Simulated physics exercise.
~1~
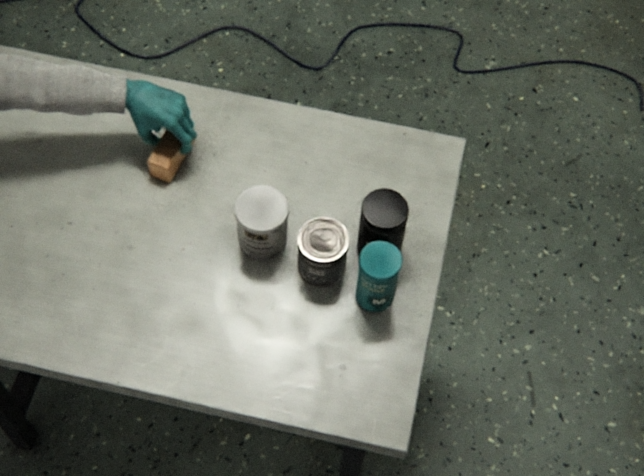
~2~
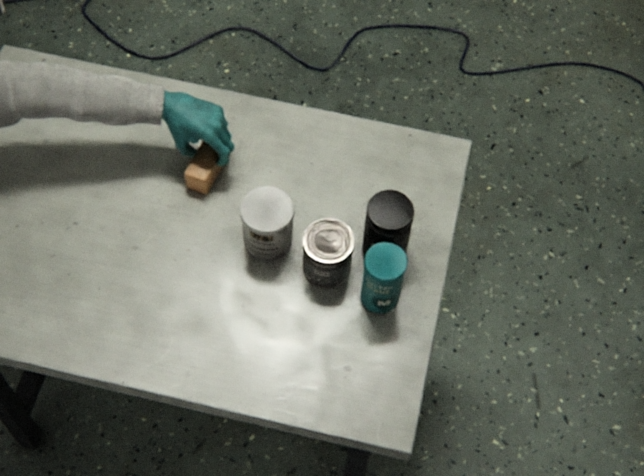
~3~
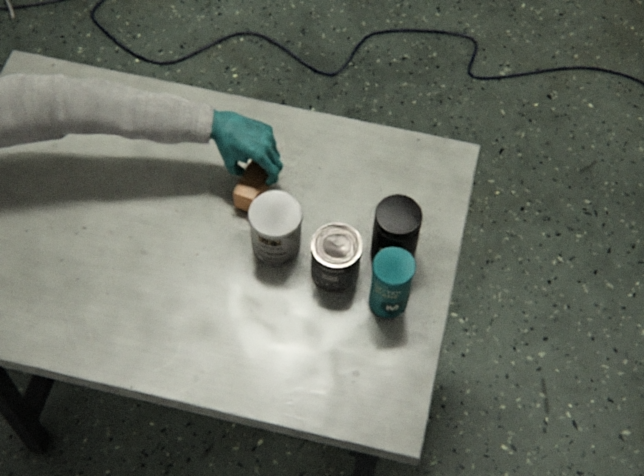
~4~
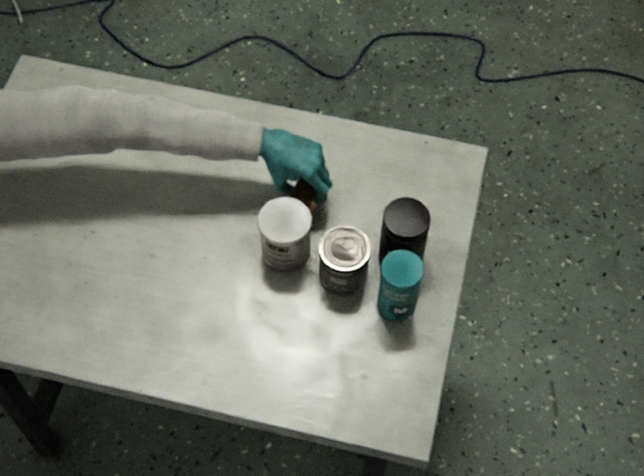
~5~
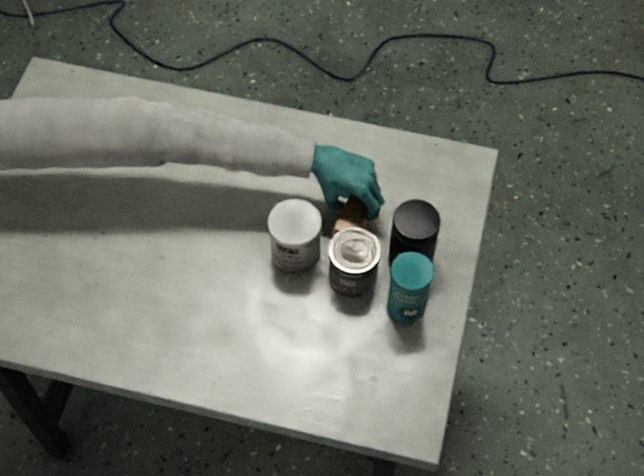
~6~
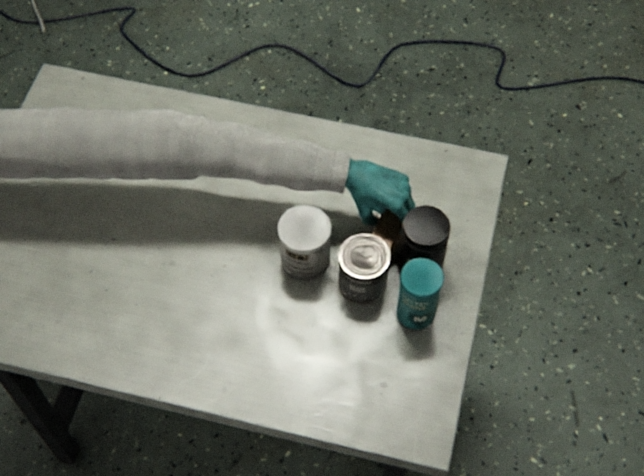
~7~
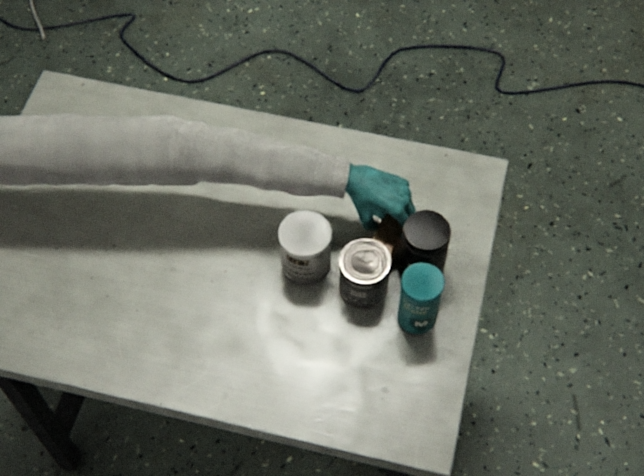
A teal-gloved hand in a pale sleeve slides a small orange-brown block across a light grey table, seen from above at an angle, with a speckled green floor and a dark cable behind. Near the table's right end stand a white tin, an open-looking grey tin, a black jar and a turquoise tin. The hand moves steadily right, passing behind the white tin and then the grey one, while the view pans slightly left. It reaches the black jar and stops beside it. All four containers remain standing in their places on the table.
